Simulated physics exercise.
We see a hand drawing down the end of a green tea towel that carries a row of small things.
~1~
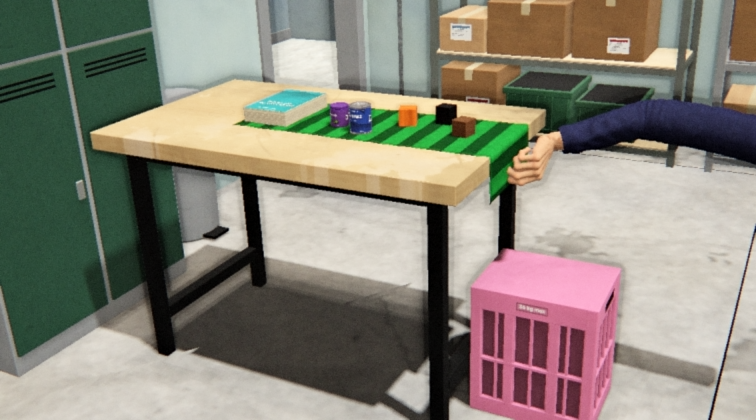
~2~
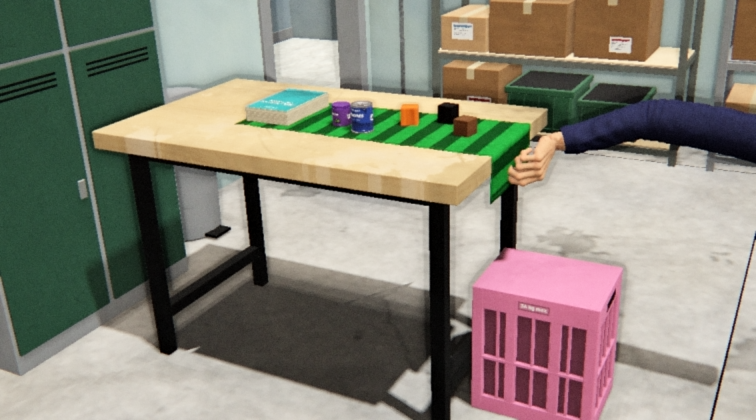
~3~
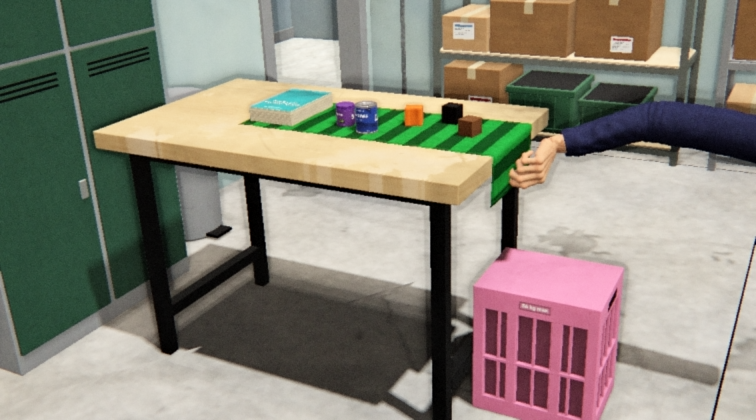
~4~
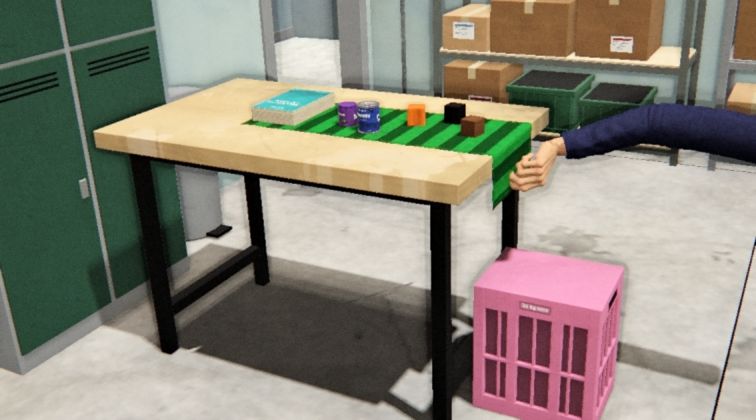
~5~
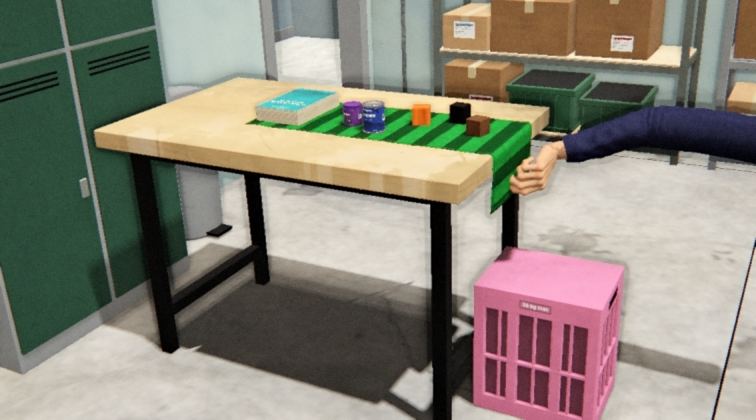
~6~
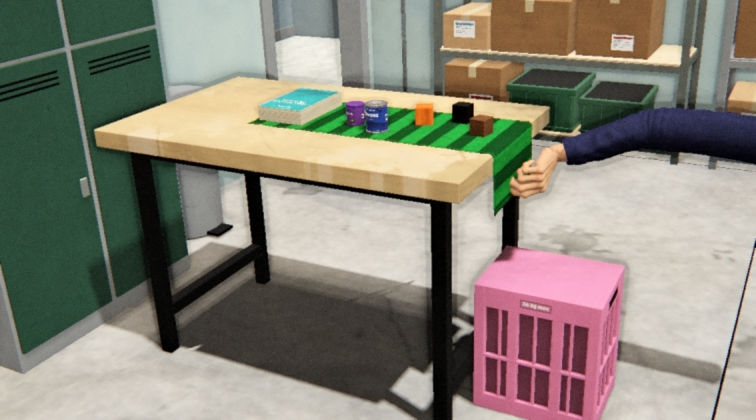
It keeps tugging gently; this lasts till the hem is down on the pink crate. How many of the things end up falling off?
The total lost is two.
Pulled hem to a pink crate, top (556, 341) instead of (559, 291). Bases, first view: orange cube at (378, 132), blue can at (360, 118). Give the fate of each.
Outcome for the orange cube: It is lost. Outcome for the blue can: It stays.
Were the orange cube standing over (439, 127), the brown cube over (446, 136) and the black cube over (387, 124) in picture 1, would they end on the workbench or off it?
Result - orange cube down, brown cube down, black cube still up.
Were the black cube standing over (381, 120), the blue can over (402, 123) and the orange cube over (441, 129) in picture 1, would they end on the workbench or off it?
Black cube: Still up. Blue can: Still up. Orange cube: Off.
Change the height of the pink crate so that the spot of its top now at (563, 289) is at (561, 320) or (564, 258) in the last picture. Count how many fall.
That would make 3 and 1.
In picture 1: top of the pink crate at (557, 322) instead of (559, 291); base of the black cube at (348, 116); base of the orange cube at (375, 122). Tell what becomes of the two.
In the end the black cube is still on top and the orange cube is still on top.
Early on, hem near (513, 229); brown cube gone.
Midway, hem on the crate; brown cube gone.
Near the end, hem on the crate; brown cube and black cube gone.
Finally, hem on the crate; brown cube and black cube gone. The answer is two.
